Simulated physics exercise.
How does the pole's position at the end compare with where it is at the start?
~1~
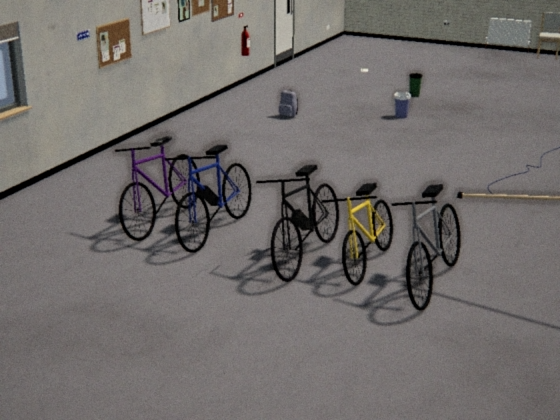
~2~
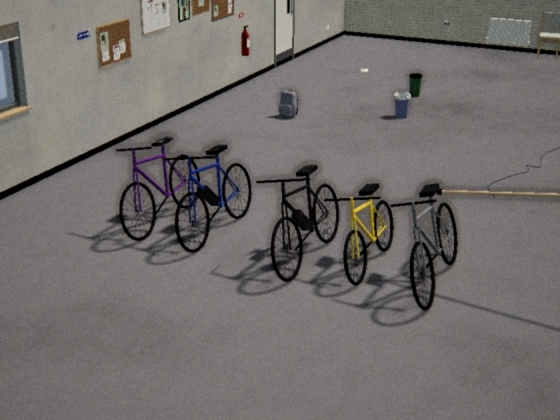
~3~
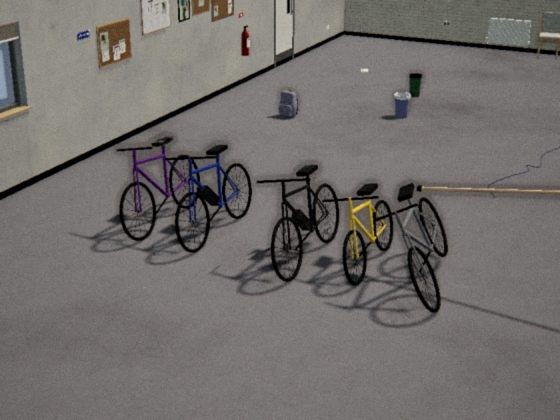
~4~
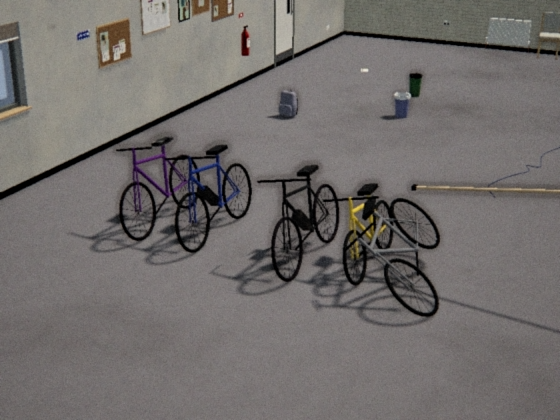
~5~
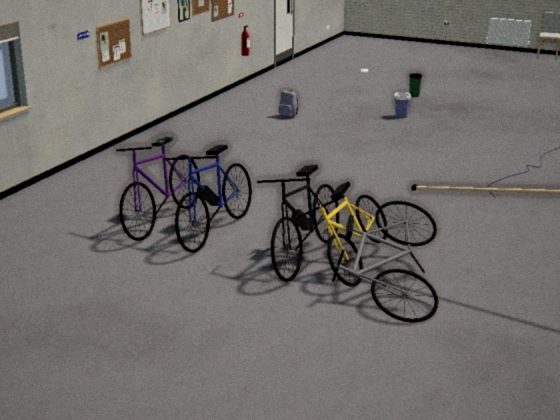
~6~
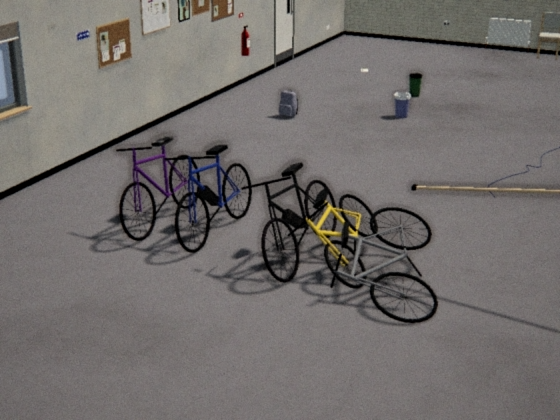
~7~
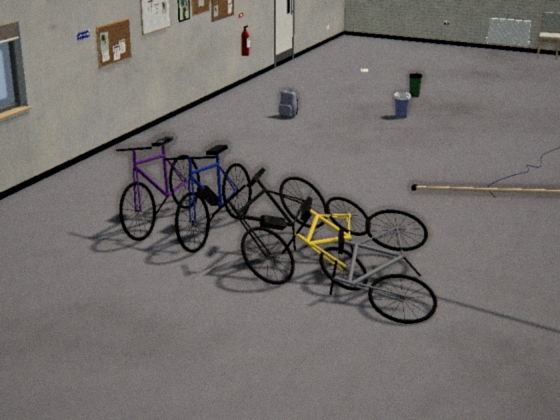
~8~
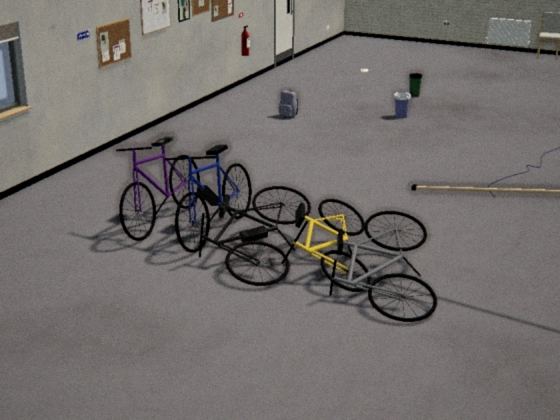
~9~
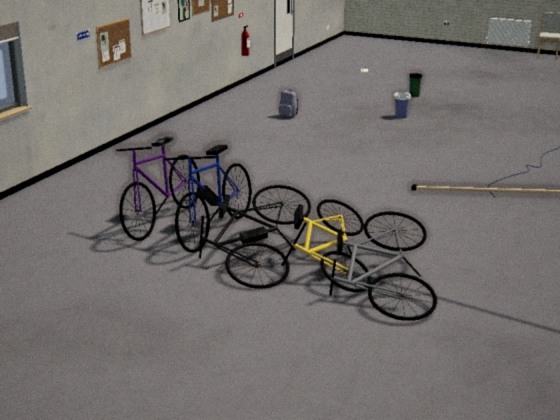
The pole ends a little further to the left than where it starts, with its tip reaching in behind the fallen gray bicycle.
